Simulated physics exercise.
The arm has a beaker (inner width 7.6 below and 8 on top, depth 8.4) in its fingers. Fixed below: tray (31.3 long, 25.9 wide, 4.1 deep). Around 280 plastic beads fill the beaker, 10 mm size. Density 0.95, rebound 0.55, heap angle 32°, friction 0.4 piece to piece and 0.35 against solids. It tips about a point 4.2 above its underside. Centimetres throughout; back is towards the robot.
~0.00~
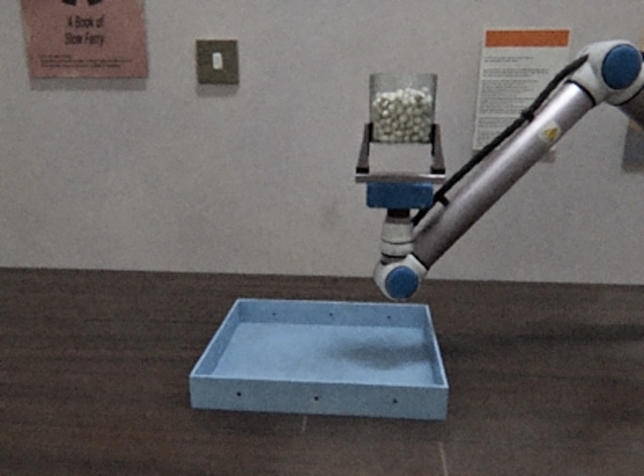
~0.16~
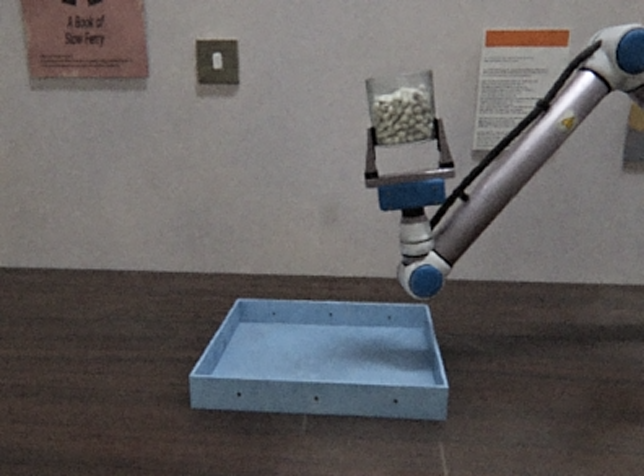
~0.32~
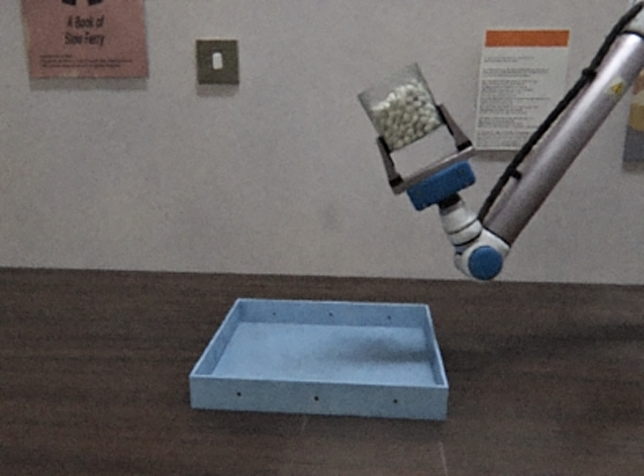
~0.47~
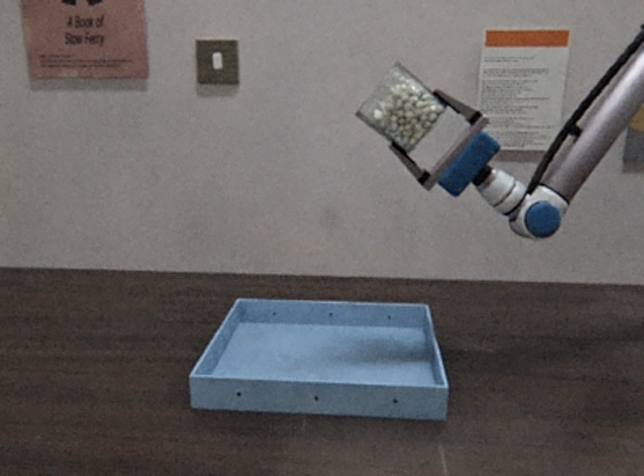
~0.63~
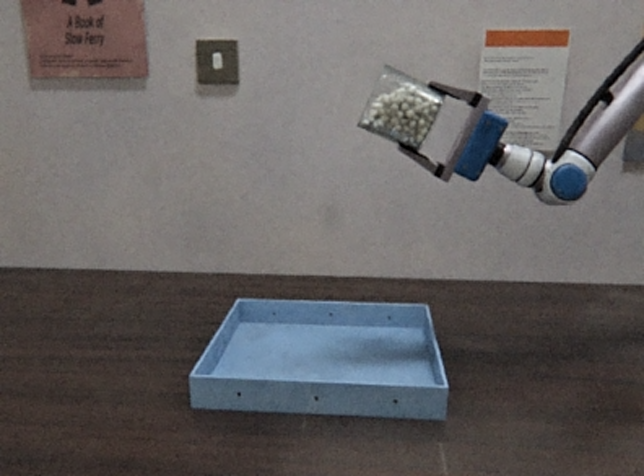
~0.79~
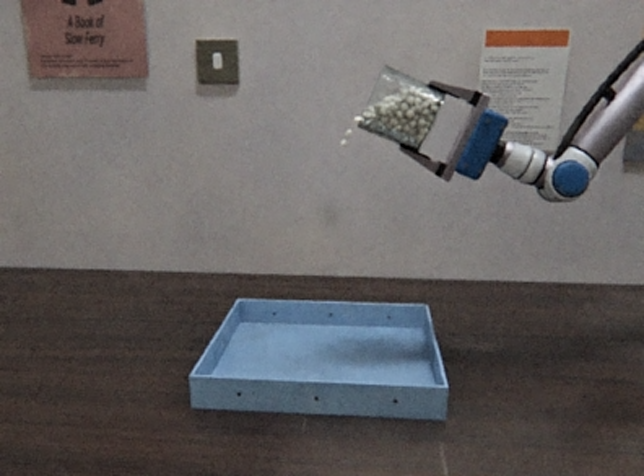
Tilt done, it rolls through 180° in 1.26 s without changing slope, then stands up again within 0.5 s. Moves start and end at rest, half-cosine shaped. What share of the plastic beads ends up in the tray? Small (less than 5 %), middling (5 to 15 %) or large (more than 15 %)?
In the tray the share is middling, 5 to 15 %.
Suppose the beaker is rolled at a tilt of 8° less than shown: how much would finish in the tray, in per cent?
Then about 0 per cent.
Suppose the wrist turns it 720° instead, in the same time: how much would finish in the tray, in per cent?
In that case some 15 per cent.
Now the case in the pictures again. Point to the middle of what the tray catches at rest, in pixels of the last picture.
At about (302, 356).
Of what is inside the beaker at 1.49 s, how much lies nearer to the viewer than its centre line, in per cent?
Roughly 60 per cent.
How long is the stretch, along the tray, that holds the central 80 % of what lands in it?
About 26 cm.
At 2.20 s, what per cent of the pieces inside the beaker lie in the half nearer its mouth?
Some 35 per cent.
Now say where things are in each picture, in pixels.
In the first picture, beaker middle at (402, 110), upright; upper third of the load around (405, 104), from x 375 to 430, top at y 95; 279 in the beaker.
In the second picture, beaker middle at (402, 110), tipped 8°; upper third of the load around (407, 104), from x 375 to 430, top at y 90.
In the third picture, beaker middle at (402, 110), tipped 29°; upper third of the load around (409, 102), from x 375 to 435, top at y 85.
In the fourth picture, beaker middle at (402, 110), tipped 52°; upper third of the load around (410, 101), from x 380 to 440, top at y 80.
In the fifth picture, beaker middle at (402, 110), tipped 66°; upper third of the load around (411, 101), from x 370 to 435, top at y 85.
In the sixth picture, beaker middle at (402, 110), tipped 67°; upper third of the load around (415, 103), from x 345 to 435, top at y 90; 277 in the beaker, 2 in flight or on a rim.
By 1.49 s, tipped 67°, highest piece 39 above the table; 270 in the beaker, 3 in the tray, 6 in flight or on a rim.
By 2.20 s, tipped 54°, highest piece 39 above the table; 257 in the beaker, 20 in the tray, 1 on the table or floor, 1 in flight or on a rim.
By 2.75 s, upright, highest piece 41 above the table; 257 in the beaker, 21 in the tray, 1 on the table or floor.
By 3.45 s, upright, highest piece 40 above the table; 257 in the beaker, 21 in the tray, 1 on the table or floor.
Final count, 257 in the beaker, 21 in the tray, 1 on the table or floor. That is 8 % in the tray.
